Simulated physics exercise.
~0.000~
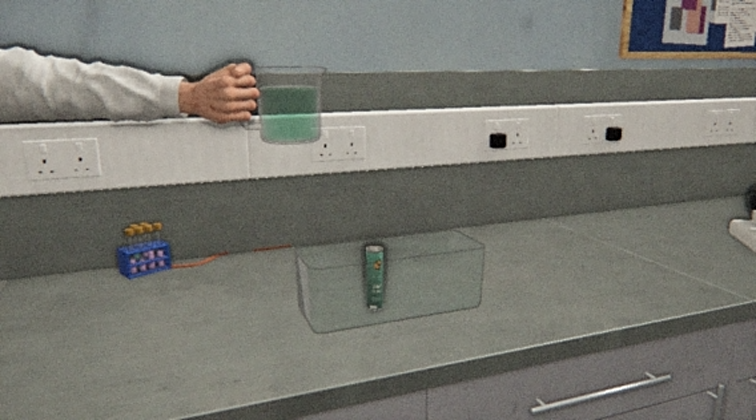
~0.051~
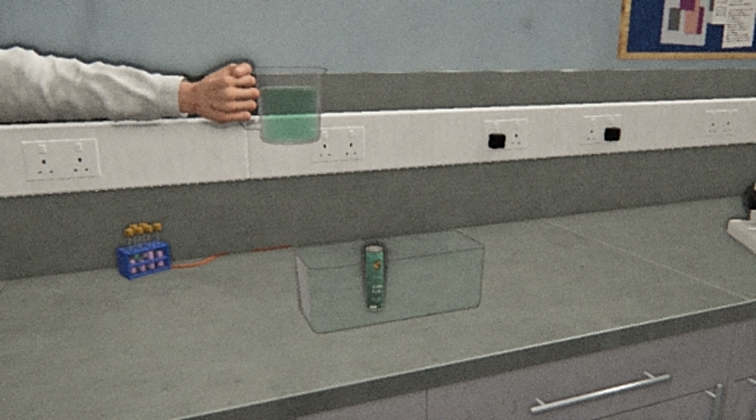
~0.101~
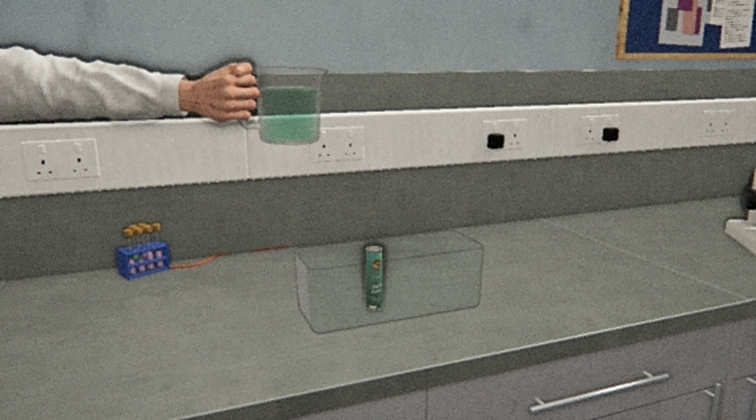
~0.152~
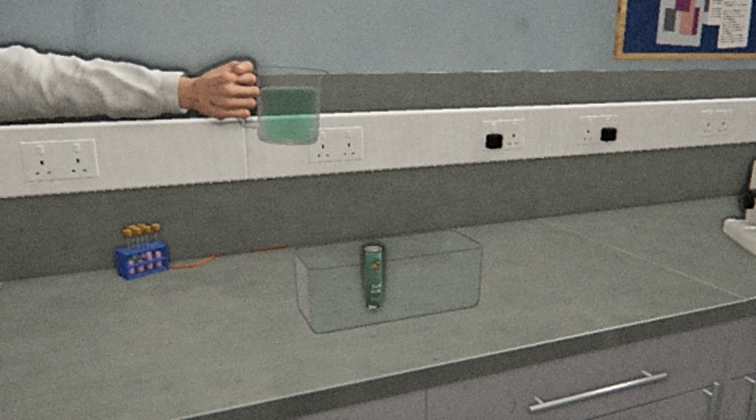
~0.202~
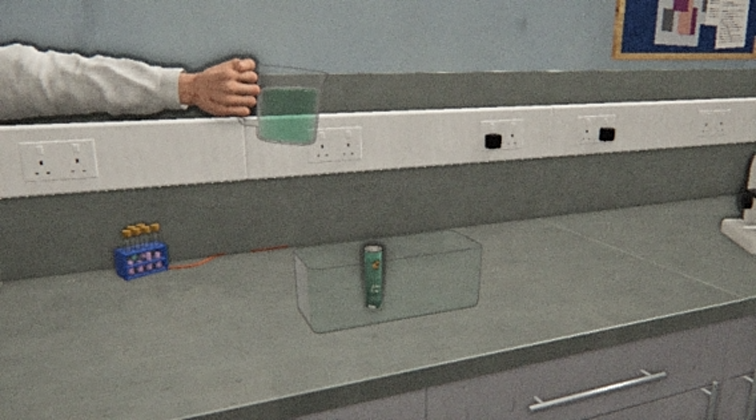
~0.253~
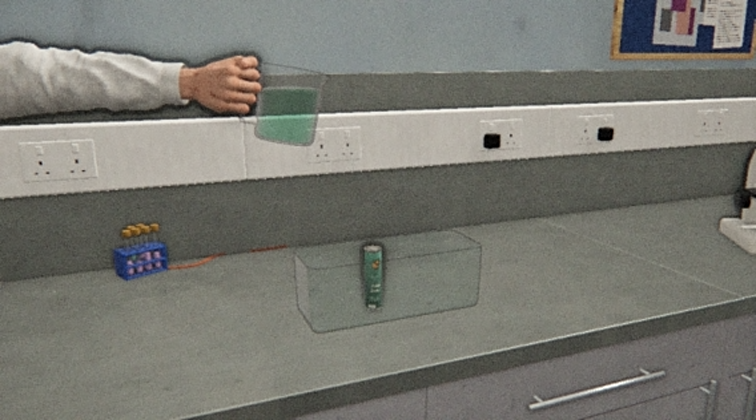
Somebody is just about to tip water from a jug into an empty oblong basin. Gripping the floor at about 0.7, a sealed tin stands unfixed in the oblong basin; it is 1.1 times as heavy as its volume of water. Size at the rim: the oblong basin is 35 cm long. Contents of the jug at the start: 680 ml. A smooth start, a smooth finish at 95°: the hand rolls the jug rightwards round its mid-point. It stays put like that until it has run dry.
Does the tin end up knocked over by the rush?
It's bound to withstand the flow.
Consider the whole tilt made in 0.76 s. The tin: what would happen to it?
The tin stays on its base.
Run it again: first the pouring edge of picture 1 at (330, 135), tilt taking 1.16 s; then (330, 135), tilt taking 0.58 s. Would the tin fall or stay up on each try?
Run one: It tumbles. Run two: It tumbles.
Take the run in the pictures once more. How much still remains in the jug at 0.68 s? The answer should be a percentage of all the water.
Roughly 92 percent.
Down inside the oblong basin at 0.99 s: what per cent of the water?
That comes to about 20 percent.
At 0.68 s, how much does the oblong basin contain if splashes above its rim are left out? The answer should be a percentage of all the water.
Around 0%.
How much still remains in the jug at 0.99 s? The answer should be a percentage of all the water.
About 44 per cent.
Then, 0.68 s in, the tilt is 60° and 92 per cent is still to pour; the tin stands where it began.
Then, 0.99 s in, the tilt is 90° and 45 per cent is still to pour; the tin stands where it began.
Then, 1.31 s in, the tilt is 95° and 11 per cent is still to pour; the tin stands where it began.
Then, 1.66 s in, the tilt is 95° and 2 per cent is still to pour; the tin stands where it began.
Finally, the tin stands where it began.
